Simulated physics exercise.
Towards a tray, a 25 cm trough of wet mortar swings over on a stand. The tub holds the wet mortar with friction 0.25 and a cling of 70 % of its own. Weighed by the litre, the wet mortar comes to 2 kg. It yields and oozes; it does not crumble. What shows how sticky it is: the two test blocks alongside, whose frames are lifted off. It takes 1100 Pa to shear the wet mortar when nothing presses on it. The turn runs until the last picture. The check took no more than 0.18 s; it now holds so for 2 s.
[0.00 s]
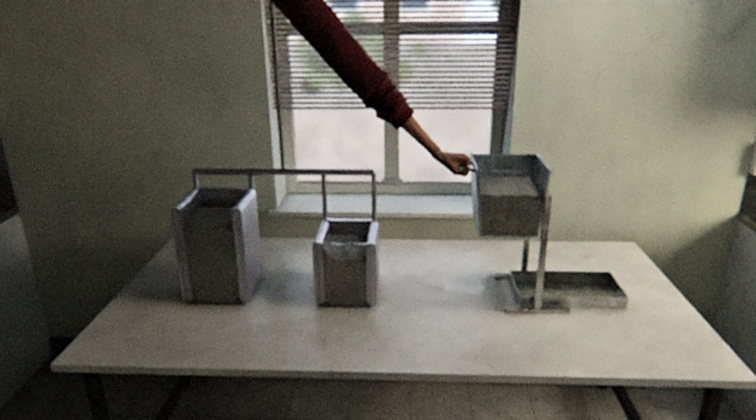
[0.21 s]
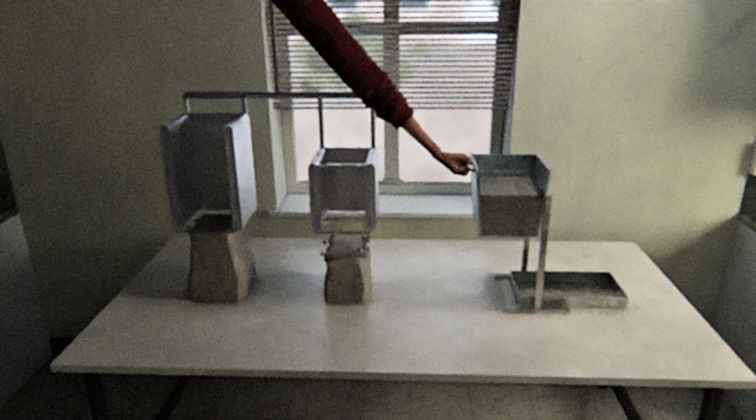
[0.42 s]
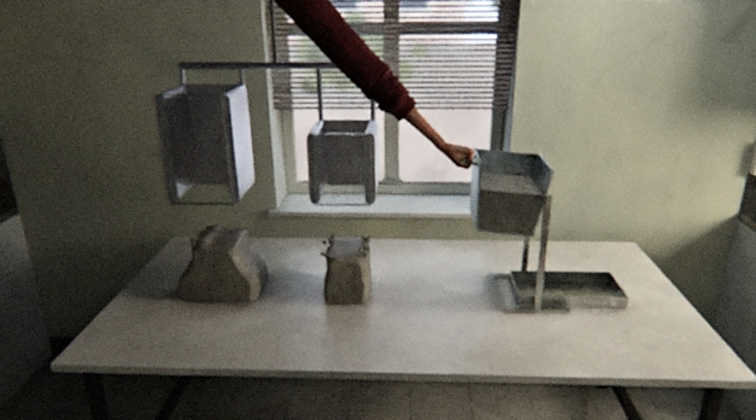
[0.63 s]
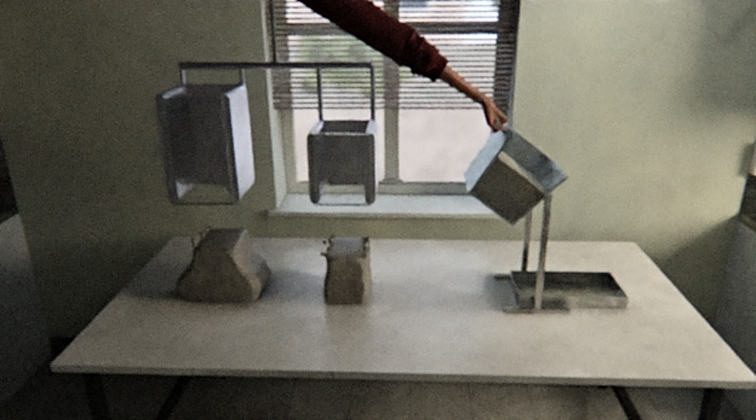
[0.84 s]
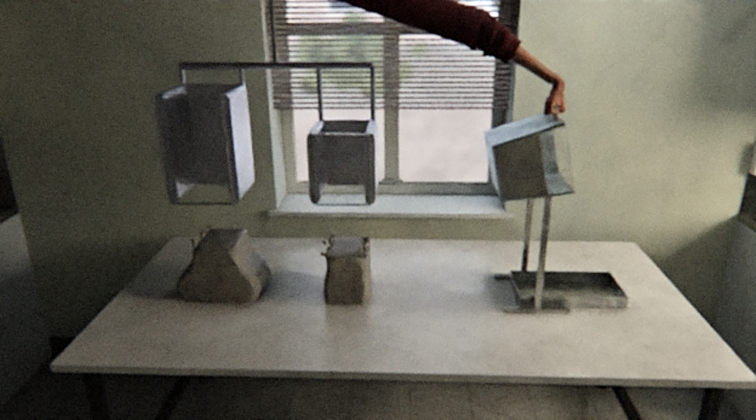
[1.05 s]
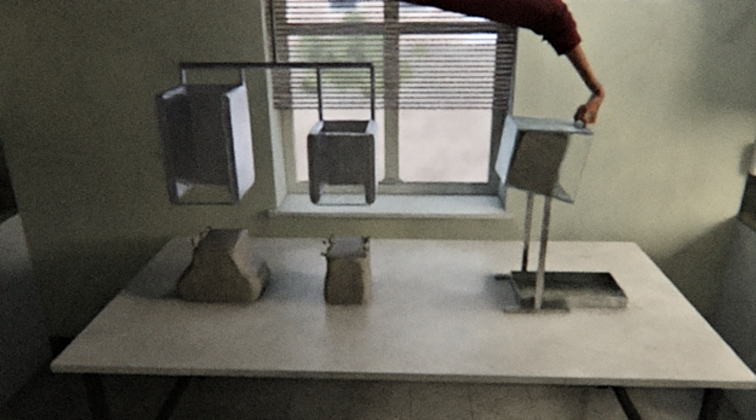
Two joined grey metal moulds, a grey trough of wet mortar and a red-sleeved arm move above a pale table, seen from the front in a green-walled room with a blinded window. The moulds rise at left, baring two grey blocks, the left sagging wider while the right barely changes. Then the hand swings the trough rightward past its side above a low tray, mortar still inside, the camera still.
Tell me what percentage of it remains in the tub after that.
Some 45 percent remains in the tub.
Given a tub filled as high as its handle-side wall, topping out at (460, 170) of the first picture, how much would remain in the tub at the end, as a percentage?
That would leave about 45 % in the tub.
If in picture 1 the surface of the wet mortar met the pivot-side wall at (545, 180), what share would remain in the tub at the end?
Then about 55 %.
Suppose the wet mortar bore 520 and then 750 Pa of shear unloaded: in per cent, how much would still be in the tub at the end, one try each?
45 %, then 50 %.
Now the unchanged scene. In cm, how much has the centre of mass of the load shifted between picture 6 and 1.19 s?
3 cm.
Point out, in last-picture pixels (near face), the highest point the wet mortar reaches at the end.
I'd say it peaks at roughly (532, 162) in the last picture.
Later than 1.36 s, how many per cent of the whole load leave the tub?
Roughly 55 per cent of the load.
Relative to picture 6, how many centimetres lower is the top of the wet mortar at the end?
The top ends up some 10 cm below its level in the last picture.
After 1.19 s, the tub is at 99 degrees and holds 100 %.
After 1.36 s, the tub is at 99 degrees and holds 99 %.
After 1.53 s, the tub is at 99 degrees and holds 91 %.
After 1.70 s, the tub is at 99 degrees and holds 86 %.
After 3.05 s, at the end, the tub is at 99 degrees and holds 45 %.
